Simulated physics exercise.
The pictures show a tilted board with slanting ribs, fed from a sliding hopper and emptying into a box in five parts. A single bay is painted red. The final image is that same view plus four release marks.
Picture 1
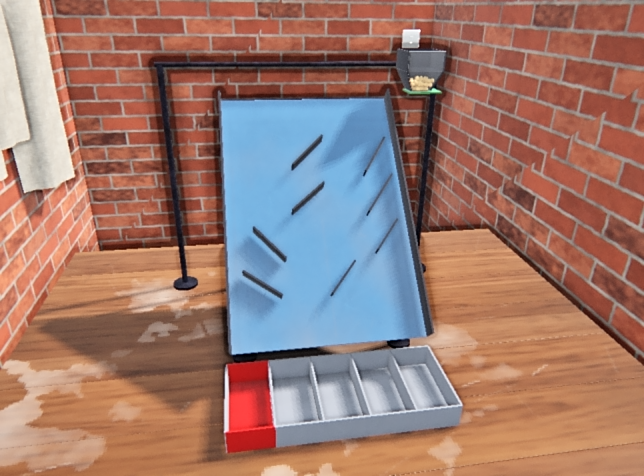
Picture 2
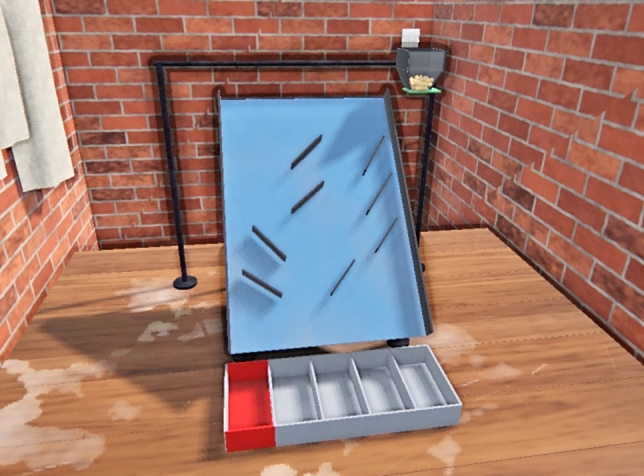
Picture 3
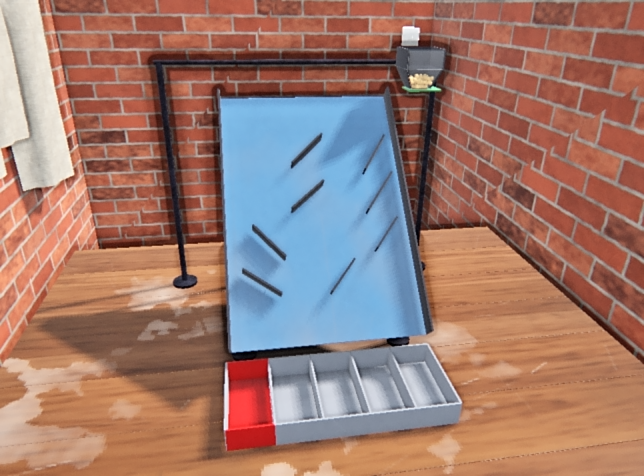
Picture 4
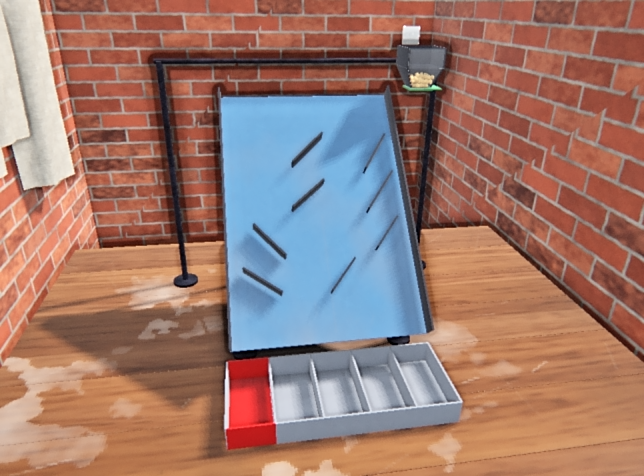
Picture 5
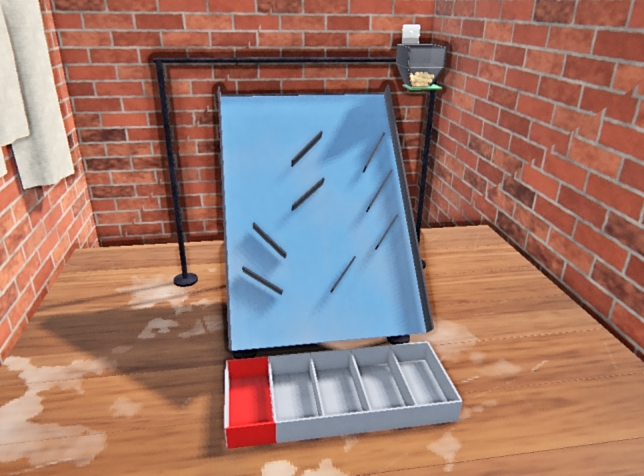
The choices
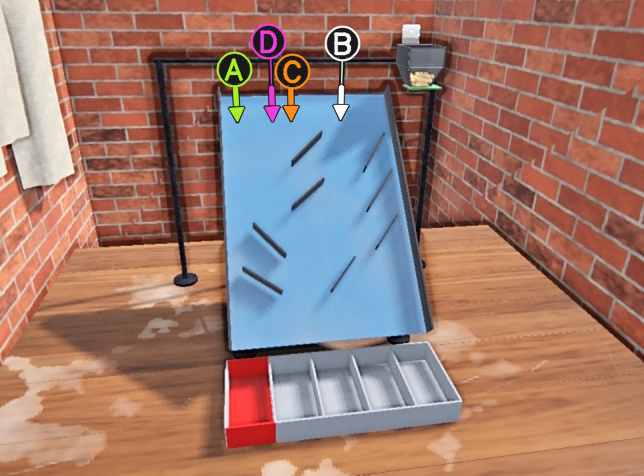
To begin with, a dark hopper holding small, pale chickpeas sits at the upper right of a tilted blue board with slanting ribs, above a five-part box whose leftmost bay is red. The chickpeas shift slightly within the hopper, then show little movement, while the board and box stay still.
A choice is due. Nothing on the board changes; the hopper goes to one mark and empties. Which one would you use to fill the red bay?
A.
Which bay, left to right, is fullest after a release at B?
The second from the left.
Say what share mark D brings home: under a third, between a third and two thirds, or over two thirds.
Under a third.
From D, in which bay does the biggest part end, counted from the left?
The third.
On the marked copy, mark A meets the board at (237, 116); mark B meets the board at (340, 114); mark C meets the board at (291, 115); mark D meets the board at (272, 116).
With A, about half in the red bay, about half in other bays, a stray few outside the box.
With B, a small part in the red bay, most in other bays, a small part outside the box.
With C, a small part in the red bay, nearly all in other bays.
With D, a stray few in the red bay, nearly all in other bays.
